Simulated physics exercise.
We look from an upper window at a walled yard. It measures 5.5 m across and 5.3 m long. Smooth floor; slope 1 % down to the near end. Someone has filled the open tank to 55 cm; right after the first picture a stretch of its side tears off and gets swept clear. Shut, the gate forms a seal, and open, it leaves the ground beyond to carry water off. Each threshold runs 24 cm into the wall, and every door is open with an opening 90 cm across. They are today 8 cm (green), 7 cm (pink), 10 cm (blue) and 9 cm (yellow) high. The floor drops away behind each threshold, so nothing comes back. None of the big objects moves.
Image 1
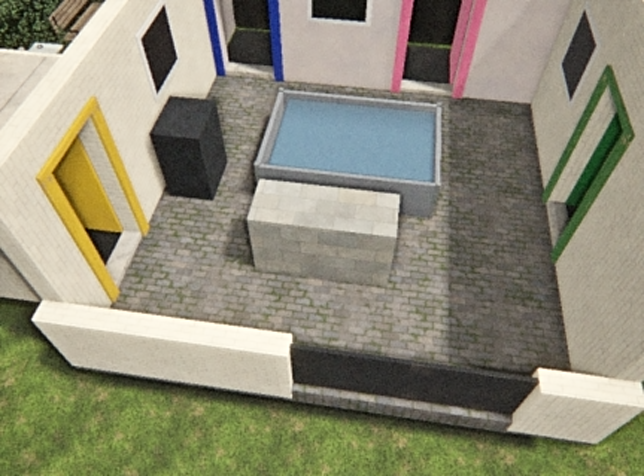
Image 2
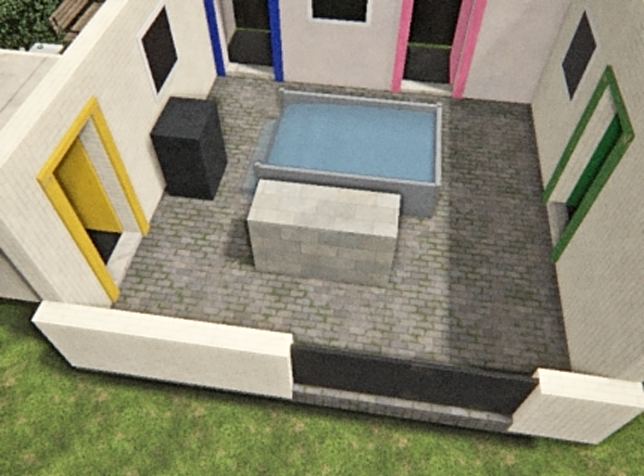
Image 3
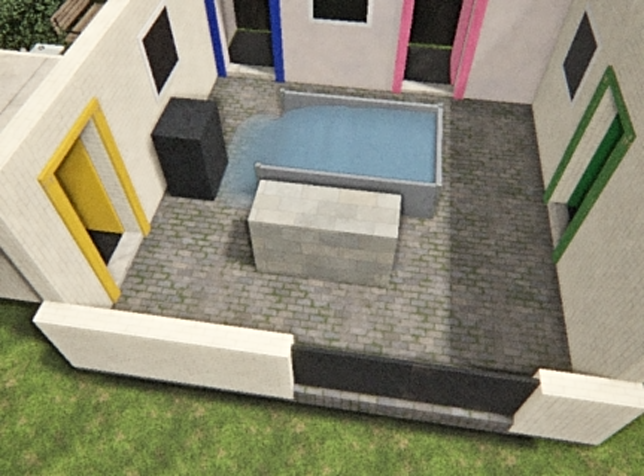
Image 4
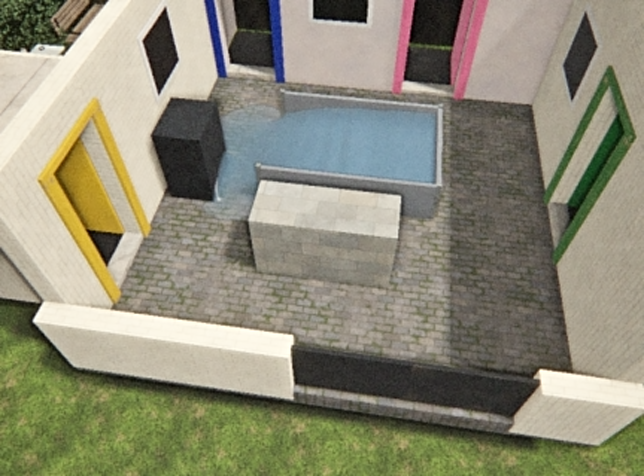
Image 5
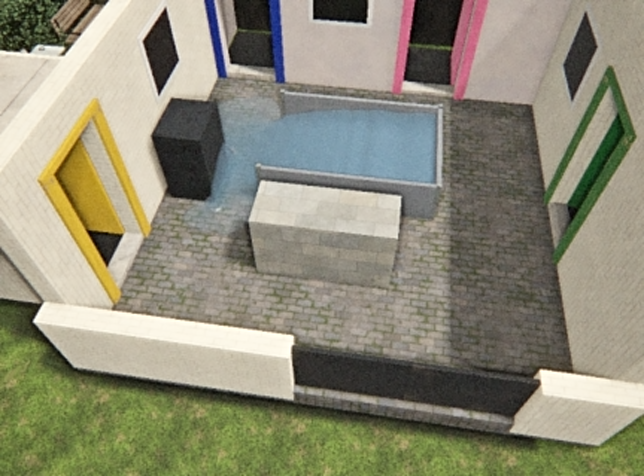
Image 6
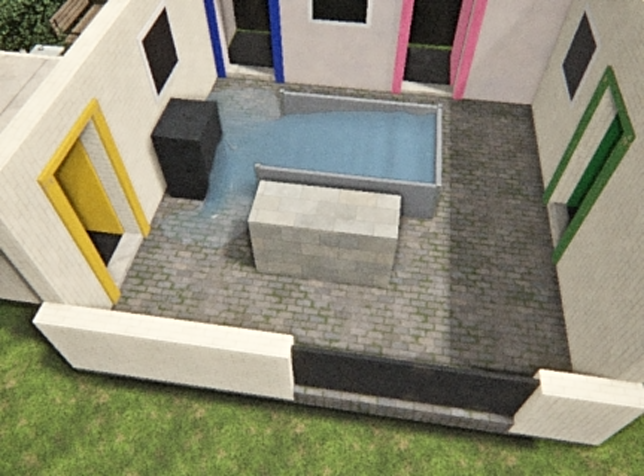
In a walled yard, an open tank loses its left side and water spreads across the paving.
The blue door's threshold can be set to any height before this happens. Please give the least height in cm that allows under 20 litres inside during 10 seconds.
It would have to be roughly 31 cm high.
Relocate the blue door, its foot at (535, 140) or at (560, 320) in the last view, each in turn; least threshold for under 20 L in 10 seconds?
Minimums: About 17 cm and 10.0 cm.
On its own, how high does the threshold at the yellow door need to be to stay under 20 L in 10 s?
For yellow, a step near 8.0 cm.
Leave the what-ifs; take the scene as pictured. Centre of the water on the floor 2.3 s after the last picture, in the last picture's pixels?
Centre of the water: Approx. (266, 175) px.
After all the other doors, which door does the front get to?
Last: Green.
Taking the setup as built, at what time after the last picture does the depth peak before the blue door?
Near 1.8 seconds.
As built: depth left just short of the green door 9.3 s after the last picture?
Some 7.5 centimetres.
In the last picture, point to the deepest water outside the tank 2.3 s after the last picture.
Check close to (217, 78).
Then, 0.7 s after the last picture water covers 25 % of the floor, deepest (38 cm) near (201, 139); 9 cm at the blue door, 0 litres in over its 10 cm threshold.
Then, 2.3 s after the last picture water covers 50 % of the floor, deepest (31 cm) near (217, 78); 27 cm at the blue door, 170 litres in over its 10 cm threshold.
Then, 9.3 s after the last picture water covers 95 % of the floor, deepest (14 cm) near (388, 384); 4 cm at the blue door, 296 litres in over its 10 cm threshold.
At the blue door as built, the water peaked near 28 cm, 1.9 s after the last picture.
With a threshold of 27.5 cm, 38 litres would have come in within the 10 s; with 37 cm, 4 litres. So under 20 litres takes about 31 cm.
